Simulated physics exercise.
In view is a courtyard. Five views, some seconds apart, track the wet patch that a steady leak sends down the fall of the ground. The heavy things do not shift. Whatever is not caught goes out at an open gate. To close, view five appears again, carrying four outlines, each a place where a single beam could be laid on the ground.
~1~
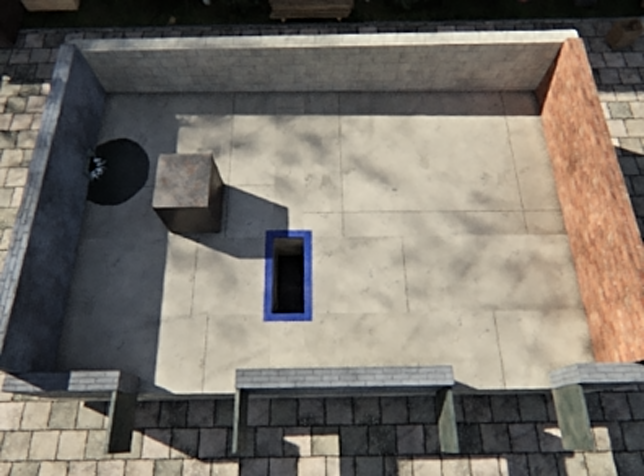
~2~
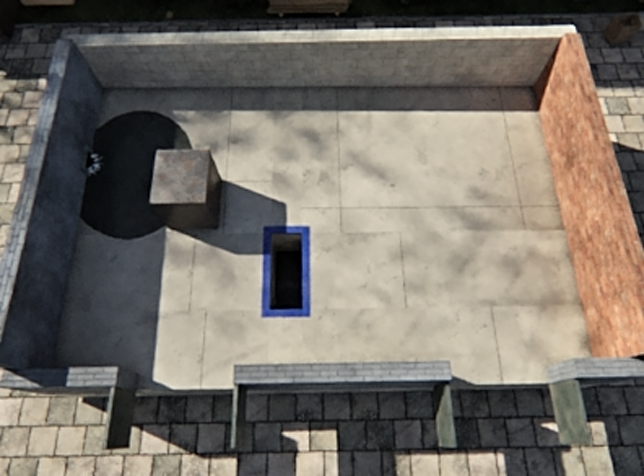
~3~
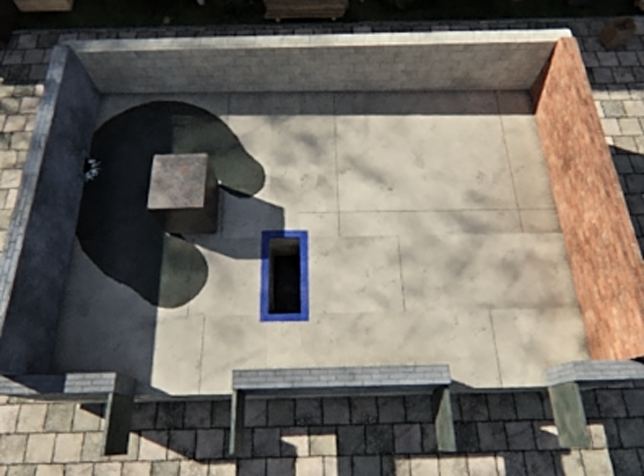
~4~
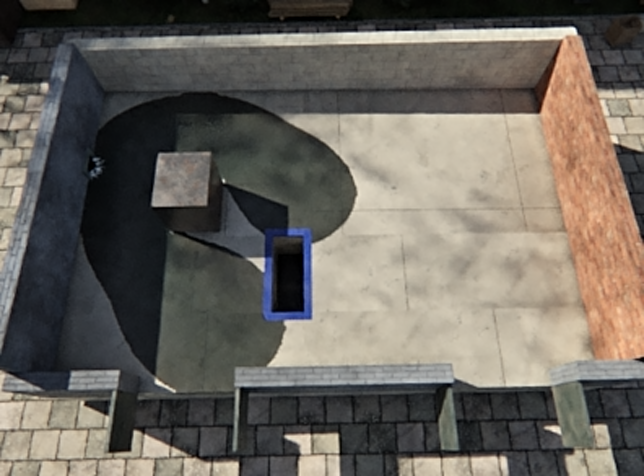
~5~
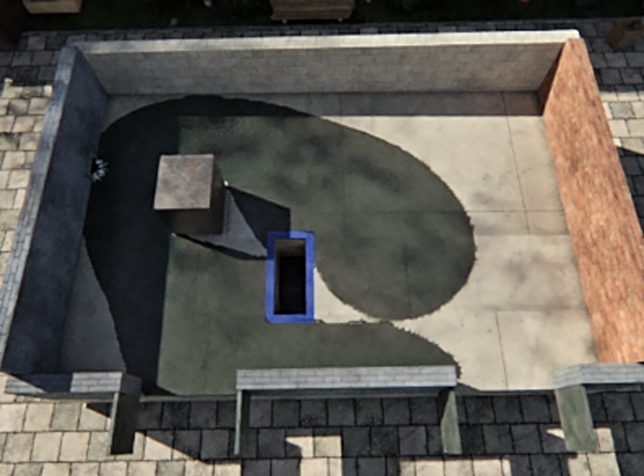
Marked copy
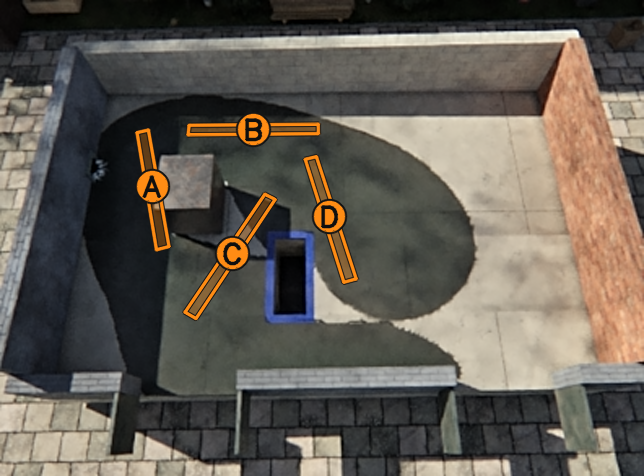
Dark water spreads from the left wall around a block and reaches the blue-rimmed drain pit.
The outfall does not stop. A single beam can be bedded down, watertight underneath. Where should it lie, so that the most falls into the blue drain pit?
D.
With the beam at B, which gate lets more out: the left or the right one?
More leaves on the right.
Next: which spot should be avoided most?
That is spot C.
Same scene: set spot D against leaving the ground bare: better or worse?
Better.
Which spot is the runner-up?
B.
In orange, A from (142, 131) to (162, 248); B from (188, 130) to (318, 128); C from (190, 315) to (270, 196); D from (310, 157) to (350, 280).
With A, about 5 % of the stream goes into the blue drain pit, about 91 % out by the gates.
With B, about 11 % of the stream goes into the blue drain pit, about 87 % out by the gates.
With C, next to none of the stream goes into the blue drain pit, about 98 % out by the gates.
With D, about 26 % of the stream goes into the blue drain pit, about 72 % out by the gates.
